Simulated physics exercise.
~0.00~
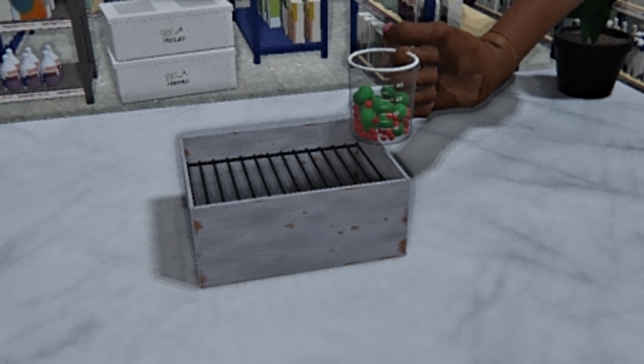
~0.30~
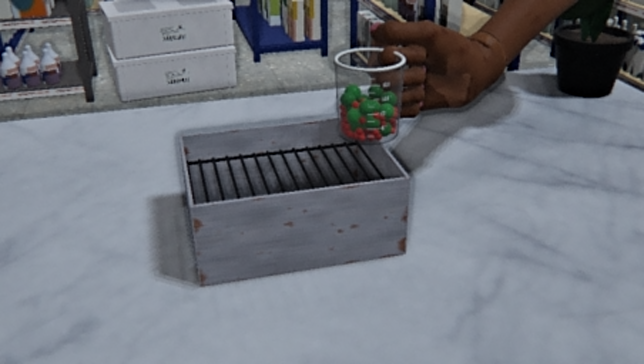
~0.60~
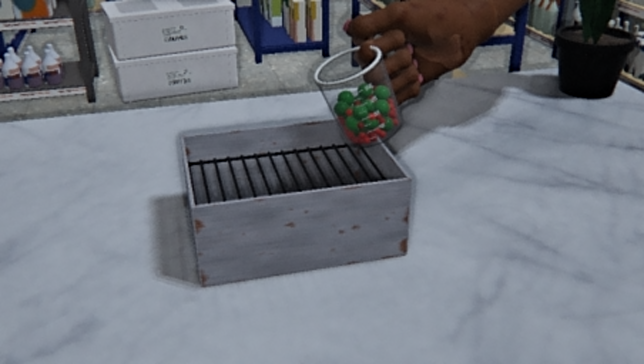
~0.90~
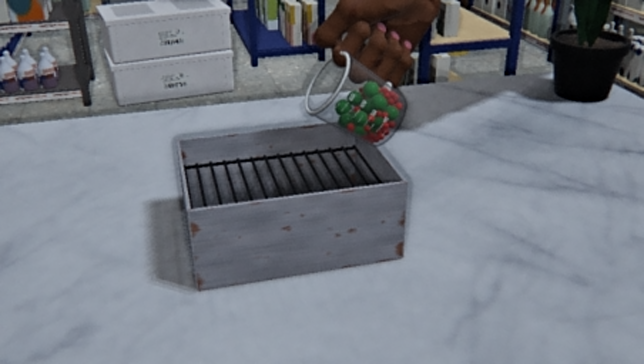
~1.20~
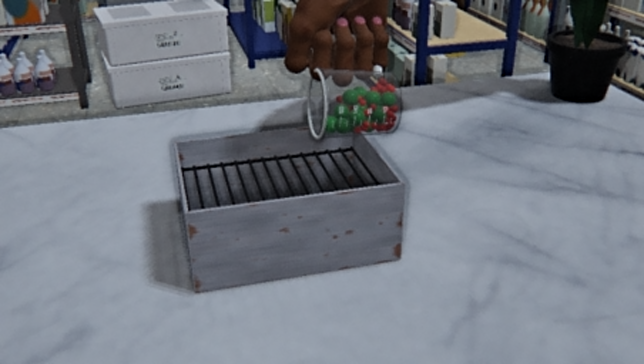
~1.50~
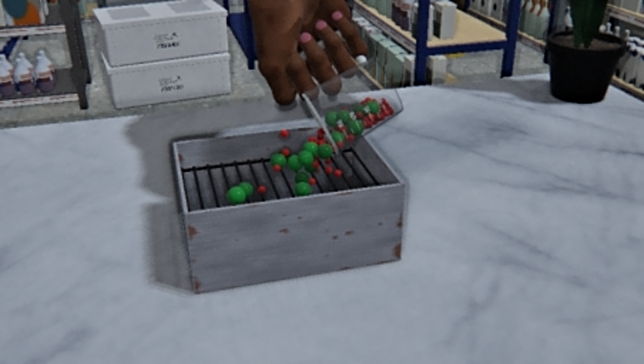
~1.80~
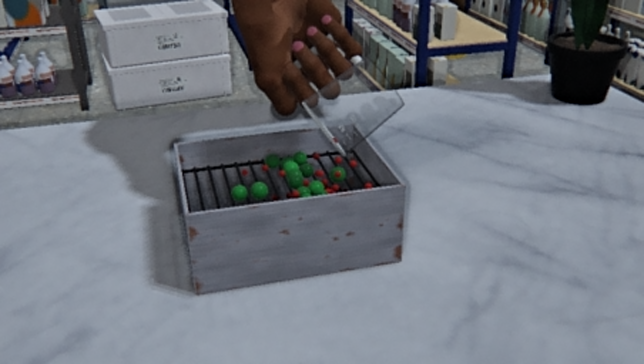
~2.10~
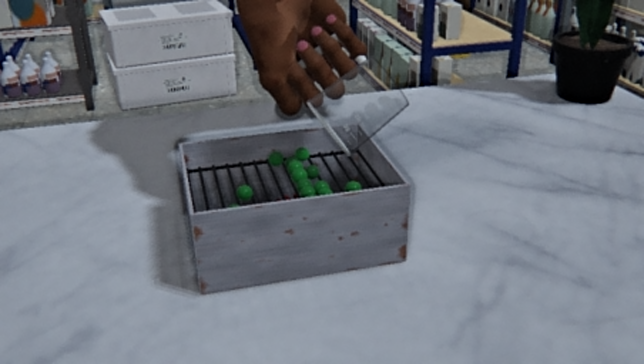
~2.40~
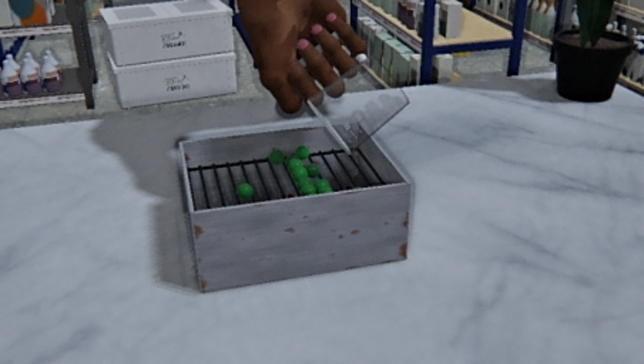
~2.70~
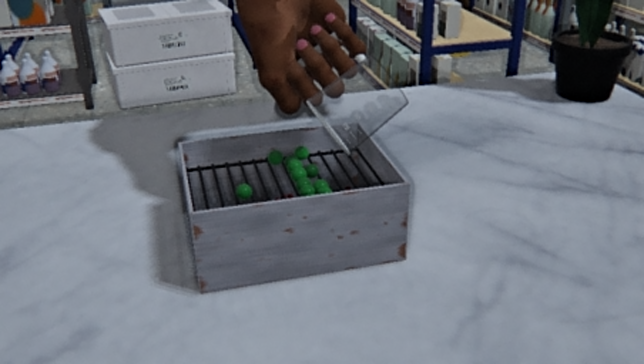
At the start, a hand holds a clear cup of green and red bits upright above the right end of a worn grey box with dark wires across it, on a marble-like surface. The hand moves a little left and tilts the cup until it lies on its side. Then the bits spill out leftward and scatter over the wires. As the cup tips further and empties, the red bits drop out of sight between the wires. At the end, the green bits rest on the wires, while the hand holds the empty, upturned cup still above them.
